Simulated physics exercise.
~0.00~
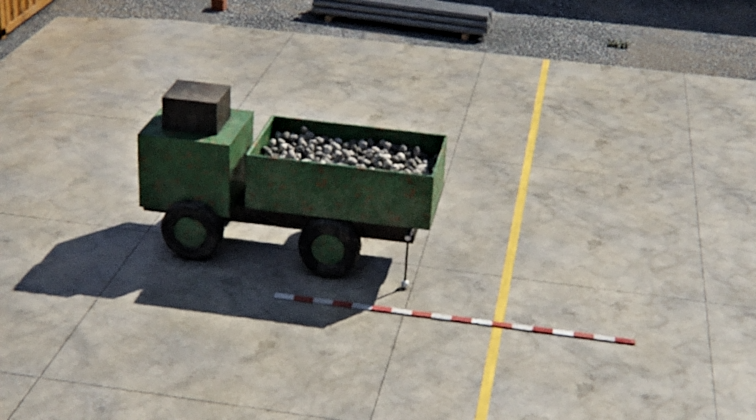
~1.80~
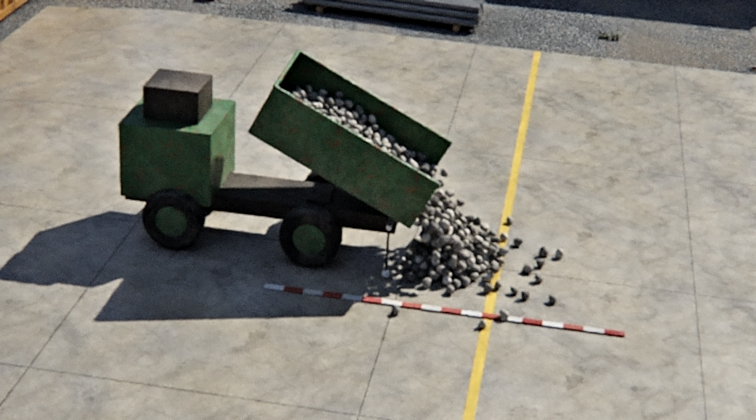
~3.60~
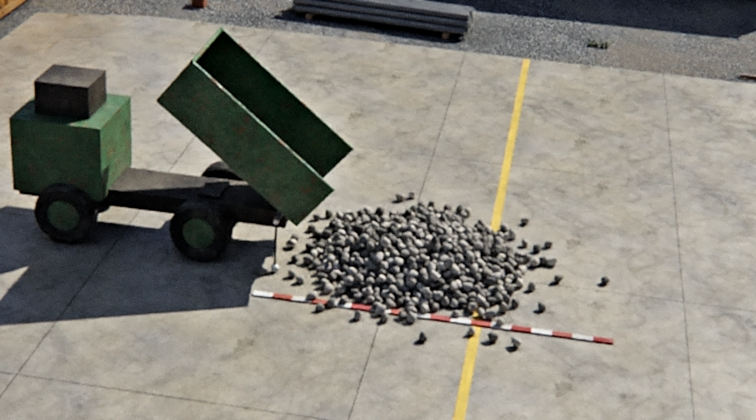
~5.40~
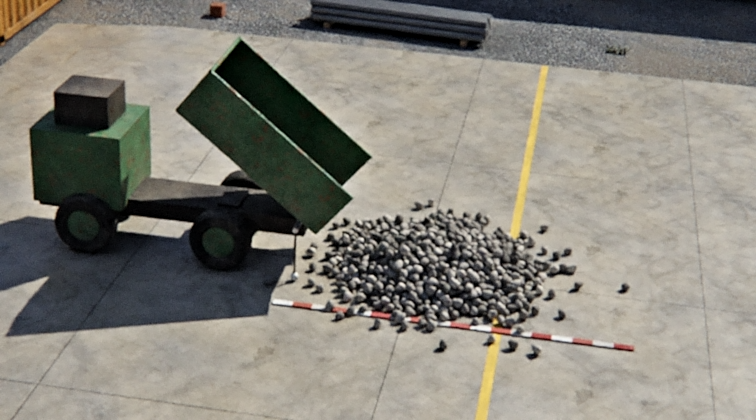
A green, blocky tipper truck loaded with grey stones stands at the left of a sunlit concrete yard, seen from above by a slightly swaying camera. A yellow line crosses the ground to its right, with a red-and-white striped staff lying near the truck's rear. The body tilts up steeply, and stones pour from its lower right end into a heap. The truck moves left as the rest slides out, leaving the body empty. It ends still raised beside a broad pile, mostly left of the line, with some stones lying across and beyond it.
